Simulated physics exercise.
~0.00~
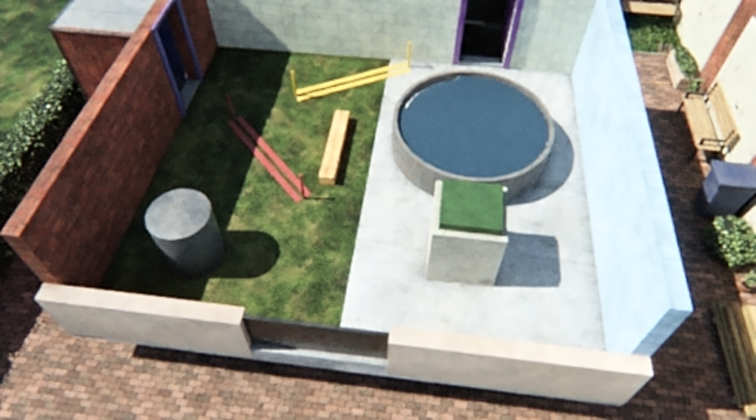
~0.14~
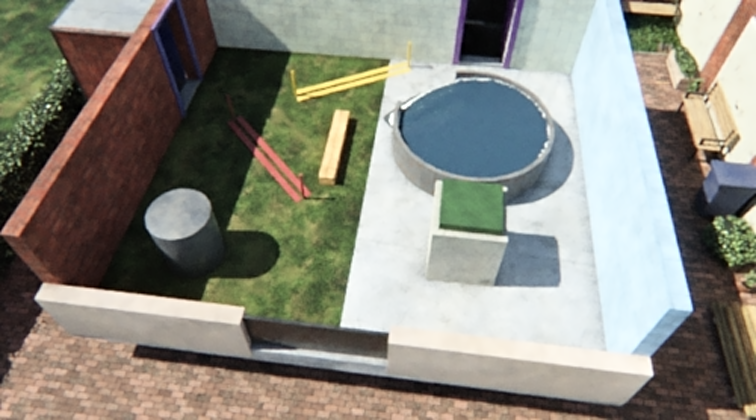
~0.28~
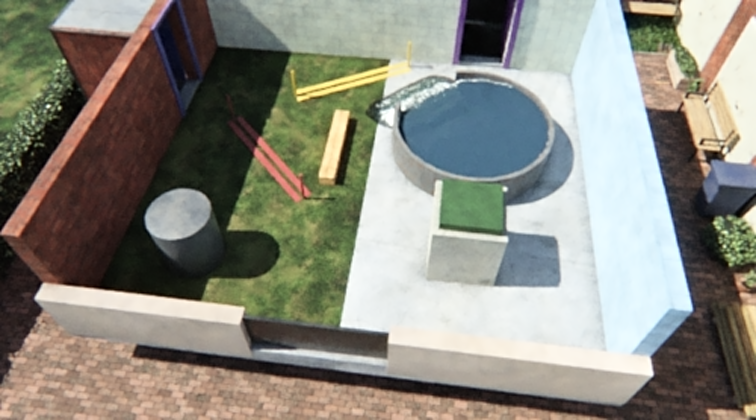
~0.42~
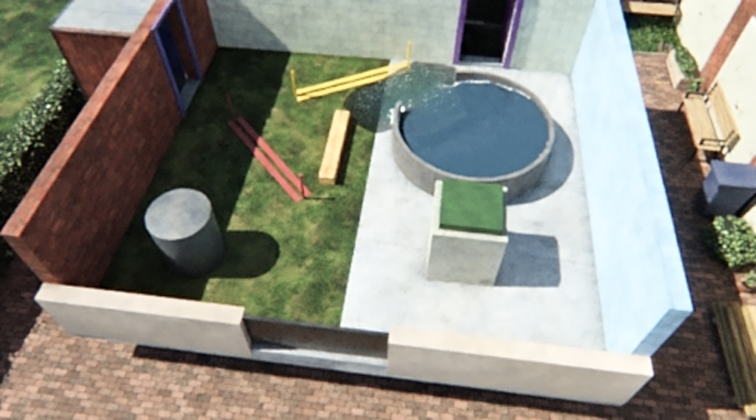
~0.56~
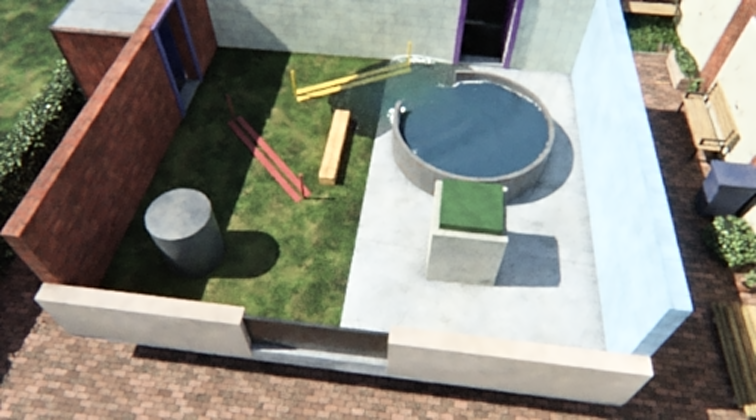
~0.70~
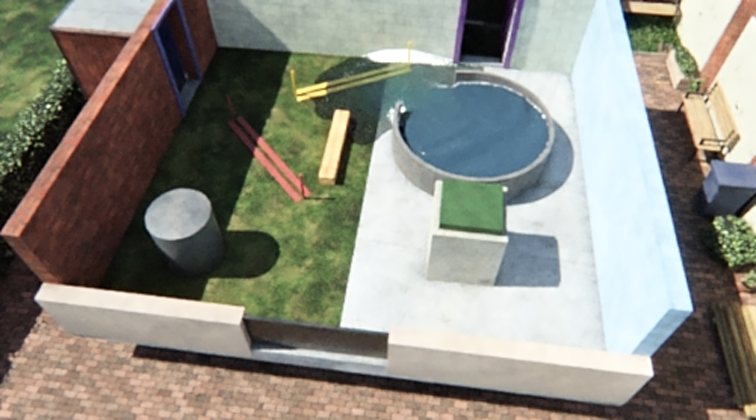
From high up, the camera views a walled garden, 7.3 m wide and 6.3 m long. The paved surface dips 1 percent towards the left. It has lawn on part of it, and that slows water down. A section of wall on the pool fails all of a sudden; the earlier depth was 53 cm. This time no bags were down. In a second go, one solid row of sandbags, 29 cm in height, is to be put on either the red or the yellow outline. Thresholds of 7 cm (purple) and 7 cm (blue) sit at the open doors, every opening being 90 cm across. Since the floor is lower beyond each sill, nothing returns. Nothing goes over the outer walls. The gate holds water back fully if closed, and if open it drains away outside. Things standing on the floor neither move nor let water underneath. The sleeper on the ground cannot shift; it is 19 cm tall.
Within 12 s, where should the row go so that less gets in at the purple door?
On the red outline.
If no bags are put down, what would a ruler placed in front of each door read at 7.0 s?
Purple 4 cm, blue 14 cm.
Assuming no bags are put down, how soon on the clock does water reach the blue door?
Blue - 2.6 seconds.
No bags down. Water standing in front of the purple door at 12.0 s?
Depth: Approx. 5.0 cm.
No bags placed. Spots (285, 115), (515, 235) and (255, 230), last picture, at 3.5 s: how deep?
Roughly 6, 0 and 0 cm.
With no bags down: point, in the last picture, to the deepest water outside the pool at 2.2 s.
(404, 67), roughly.
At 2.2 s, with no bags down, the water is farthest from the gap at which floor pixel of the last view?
Tip position: Roughly (219, 47), last view.
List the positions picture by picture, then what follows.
In the first frame, the pool at (472, 124) is whole and still, 53 cm deep.
In the second frame, the front is at a hidden place, 0.8 m from the gap on the pool's far side; 0.3 m2 of floor is under water; 53 cm left at the back of the pool.
In the third frame, the front is at (371, 113), 1.0 m from the gap on the pool's far side; 1.0 m2 of floor is under water; 53 cm left at the back of the pool.
In the fourth frame, the front is at (350, 107), 1.4 m from the gap on the pool's far side; 2.4 m2 of floor is under water; 53 cm left at the back of the pool.
In the fifth frame, water pours out on the pool's far side and has run 1.7 m, to (339, 87); typically 6 cm deep outside, 53 cm at the pool's back.
In the sixth frame, water pours out on the pool's far side and has run 2.1 m, to (324, 78); typically 5 cm deep outside, 53 cm at the pool's back.
After 1.4 s water covers 15 % of the floor and is deepest (36 cm) near (405, 62) in the run without bags; in at the purple door, 0 L with no bags, 0 L with the row on red, 0 L on yellow.
After 2.2 s water covers 25 % of the floor and is deepest (34 cm) near (404, 67) in the run without bags; in at the purple door, 0 L with no bags, 0 L with the row on red, 1 L on yellow.
After 3.5 s water covers 40 % of the floor and is deepest (30 cm) near (224, 53) in the run without bags; in at the purple door, 1 L with no bags, 0 L with the row on red, 12 L on yellow.
After 7.0 s water covers 70 % of the floor and is deepest (16 cm) near (211, 63) in the run without bags; in at the purple door, 1 L with no bags, 1 L with the row on red, 27 L on yellow.
After 12.0 s water covers 95 % of the floor and is deepest (12 cm) near (92, 301) in the run without bags; in at the purple door, 1 L with no bags, 1 L with the row on red, 33 L on yellow.
